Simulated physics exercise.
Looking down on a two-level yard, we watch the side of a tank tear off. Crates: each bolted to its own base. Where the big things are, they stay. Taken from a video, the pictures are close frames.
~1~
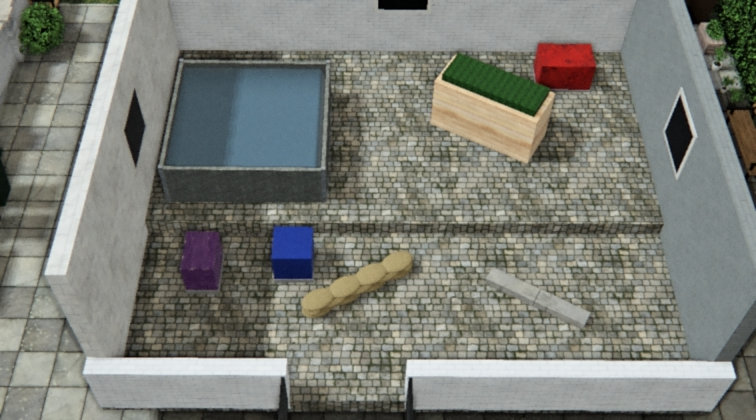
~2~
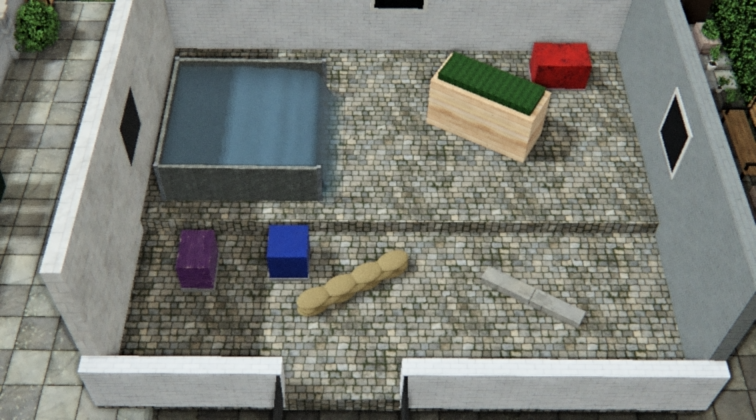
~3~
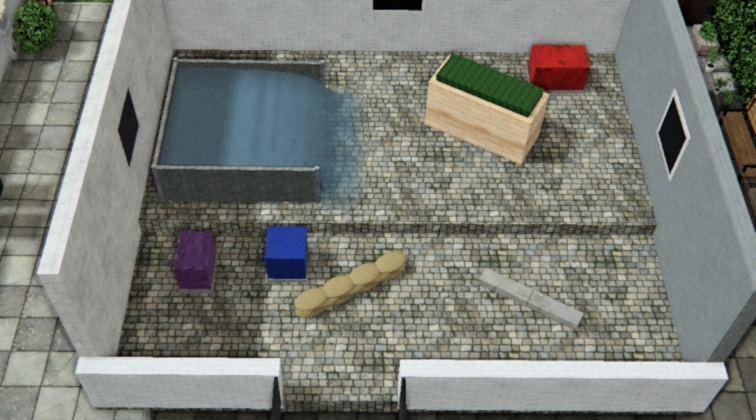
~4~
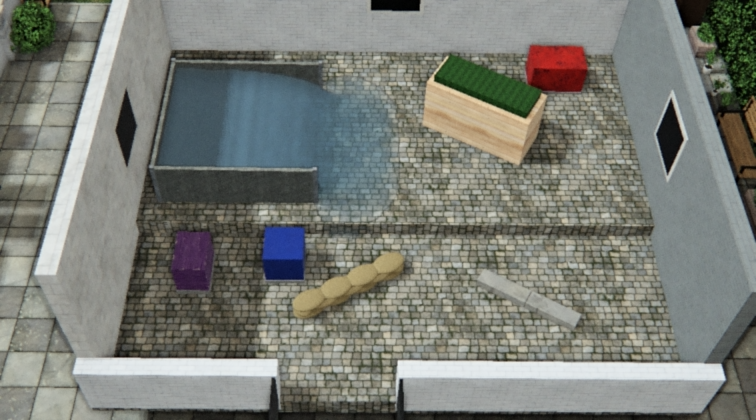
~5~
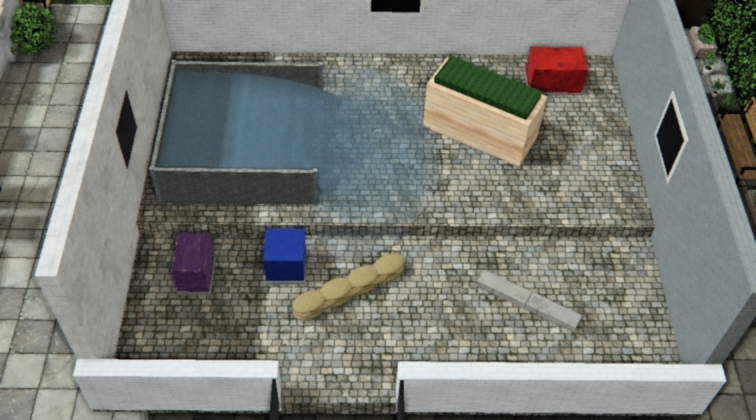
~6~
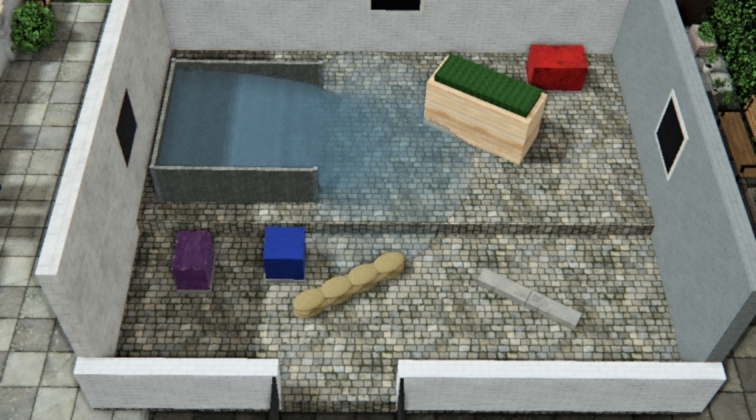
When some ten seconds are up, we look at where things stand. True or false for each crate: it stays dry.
Blue crate: False, it gets wet; purple crate: False, it gets wet; red crate: False, it gets wet.
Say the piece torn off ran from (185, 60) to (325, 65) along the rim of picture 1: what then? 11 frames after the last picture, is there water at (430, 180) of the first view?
I reckon it ends up parched.
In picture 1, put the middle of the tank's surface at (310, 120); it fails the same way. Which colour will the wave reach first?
Answer: The crate marked red.
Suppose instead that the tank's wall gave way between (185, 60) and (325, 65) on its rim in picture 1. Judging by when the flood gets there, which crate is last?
My pick is the blue crate.
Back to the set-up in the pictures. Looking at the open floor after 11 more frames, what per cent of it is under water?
I'd say close to 50 per cent.
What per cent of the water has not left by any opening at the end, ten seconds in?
I'd say around 94 per cent.
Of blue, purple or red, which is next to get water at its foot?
It's the red-painted one.
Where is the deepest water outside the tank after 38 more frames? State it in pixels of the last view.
Check roughly (535, 288).
A moment on, water covers 35 % of the floor; the blue crate not reached, the purple crate not reached, the red crate water round its plinth.
Next, water covers 50 % of the floor; the blue crate water round its plinth, the purple crate not reached, the red crate water round its plinth.
Then, water covers 65 % of the floor; the blue crate water round its plinth, the purple crate not reached, the red crate water round its plinth.
Later, water covers 85 % of the floor; the blue crate water round its plinth, the purple crate water round its plinth, the red crate water round its plinth.
In the end, water covers 95 % of the floor; the blue crate was topped, the purple crate was topped, the red crate was topped.
